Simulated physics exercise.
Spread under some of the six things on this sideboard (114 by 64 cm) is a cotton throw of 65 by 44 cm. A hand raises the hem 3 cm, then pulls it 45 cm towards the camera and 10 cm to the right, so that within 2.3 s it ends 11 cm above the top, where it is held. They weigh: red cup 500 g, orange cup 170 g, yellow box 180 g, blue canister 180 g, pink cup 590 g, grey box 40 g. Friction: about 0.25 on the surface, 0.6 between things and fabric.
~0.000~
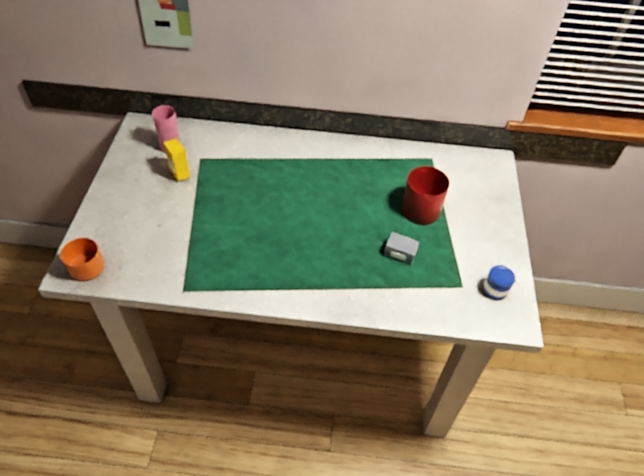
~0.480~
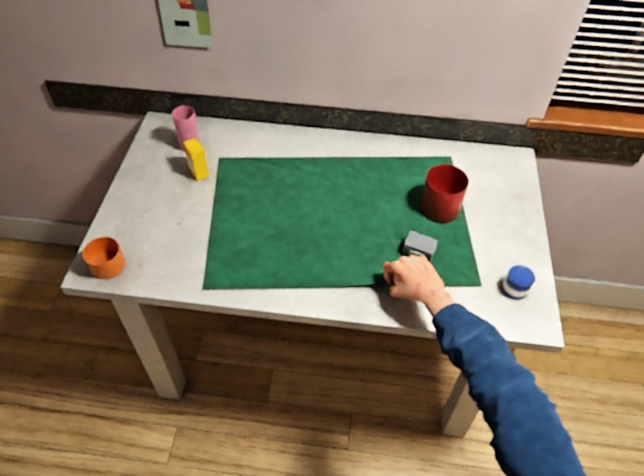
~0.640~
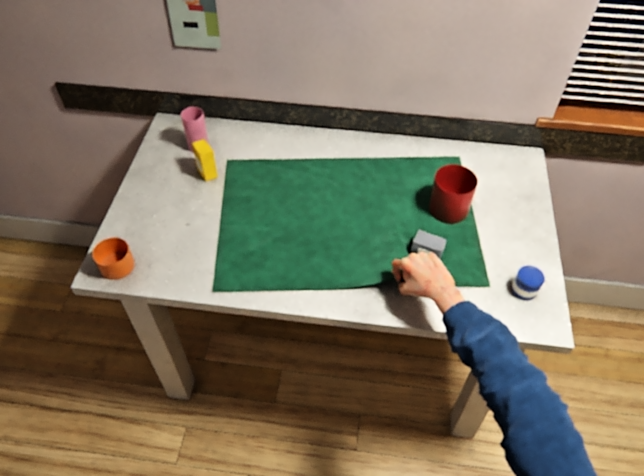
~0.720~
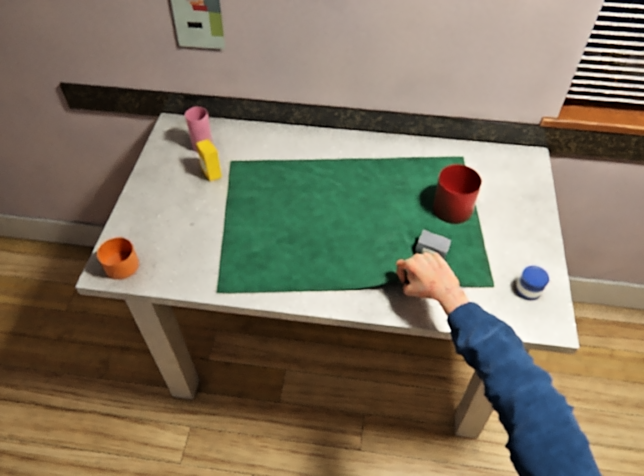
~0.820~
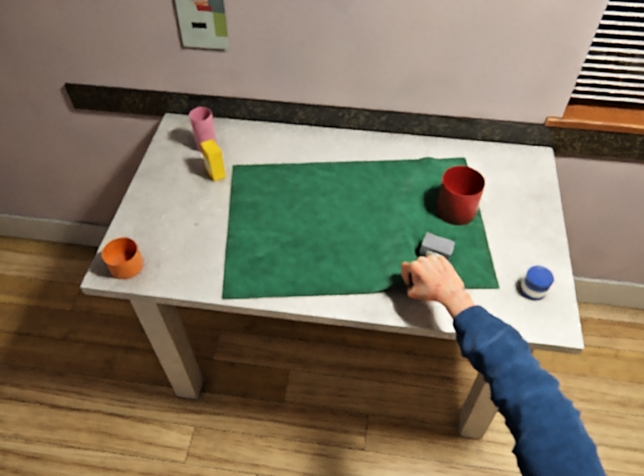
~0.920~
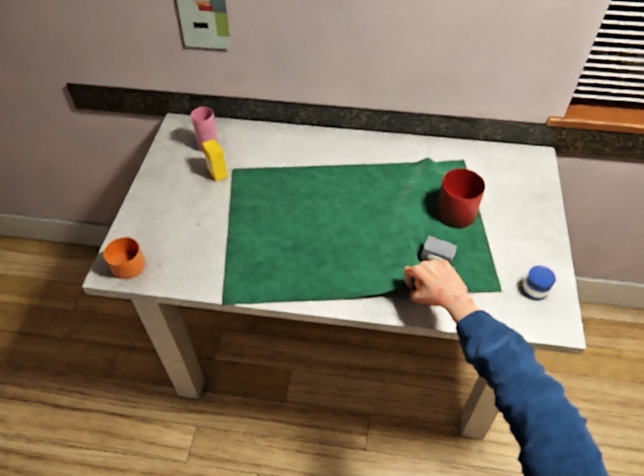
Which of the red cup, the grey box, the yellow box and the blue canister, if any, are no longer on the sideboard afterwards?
In order: I reckon the red cup won't survive up there; I reckon the grey box won't survive up there; I reckon the yellow box will survive up there; I reckon the blue canister will survive up there.
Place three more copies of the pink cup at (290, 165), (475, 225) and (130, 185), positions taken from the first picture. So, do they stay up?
Off the top, still on top, still on top.
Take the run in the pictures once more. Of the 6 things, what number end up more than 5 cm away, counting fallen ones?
The total comes out at 2.
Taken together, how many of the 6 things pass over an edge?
Tally: 2.
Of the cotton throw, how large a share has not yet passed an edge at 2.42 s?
Share within the edges: Approx. 10 %.
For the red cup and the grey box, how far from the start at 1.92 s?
Roughly red cup 25 cm and grey box 25 cm.
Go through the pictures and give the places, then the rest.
The first picture shows red cup (429, 181); grey box (403, 243); yellow box (174, 146); blue canister (503, 275); cotton throw corners (183, 291) (201, 159) (432, 159) (463, 287).
The second picture shows cotton throw corners (203, 290) (219, 158); grip (390, 283).
The third picture shows cotton throw corners (213, 292) (227, 160); grip (400, 280).
The fourth picture shows cotton throw corners (217, 293) (231, 161); grip (404, 281).
The fifth picture shows red cup (464, 181); grey box (438, 244); cotton throw corners (222, 299) (233, 165); grip (409, 284).
The sixth picture shows red cup (464, 183); grey box (440, 247); yellow box (212, 147); blue canister (543, 275); cotton throw corners (223, 305) (464, 160) (502, 292); grip (412, 288).
After 1.4 s, 85 % of the cotton throw is still over the top; grey box 12 cm off its start, red cup 12 cm off its start.
After 1.9 s, 50 % of the cotton throw is still over the top; red cup 27 cm off its start, grey box 26 cm off its start.
After 2.4 s, 10 % of the cotton throw is still over the top; red cup 44 cm off its start at (444, 363), grey box 39 cm off its start at (461, 415).
After 2.9 s, 0 % of the cotton throw is still over the top; red cup over the edge, grey box over the edge.
After 4.5 s, 0 % of the cotton throw is still over the top; red cup over the edge, grey box over the edge, yellow box 0 cm off its start at (212, 147), blue canister 0 cm off its start at (542, 275).
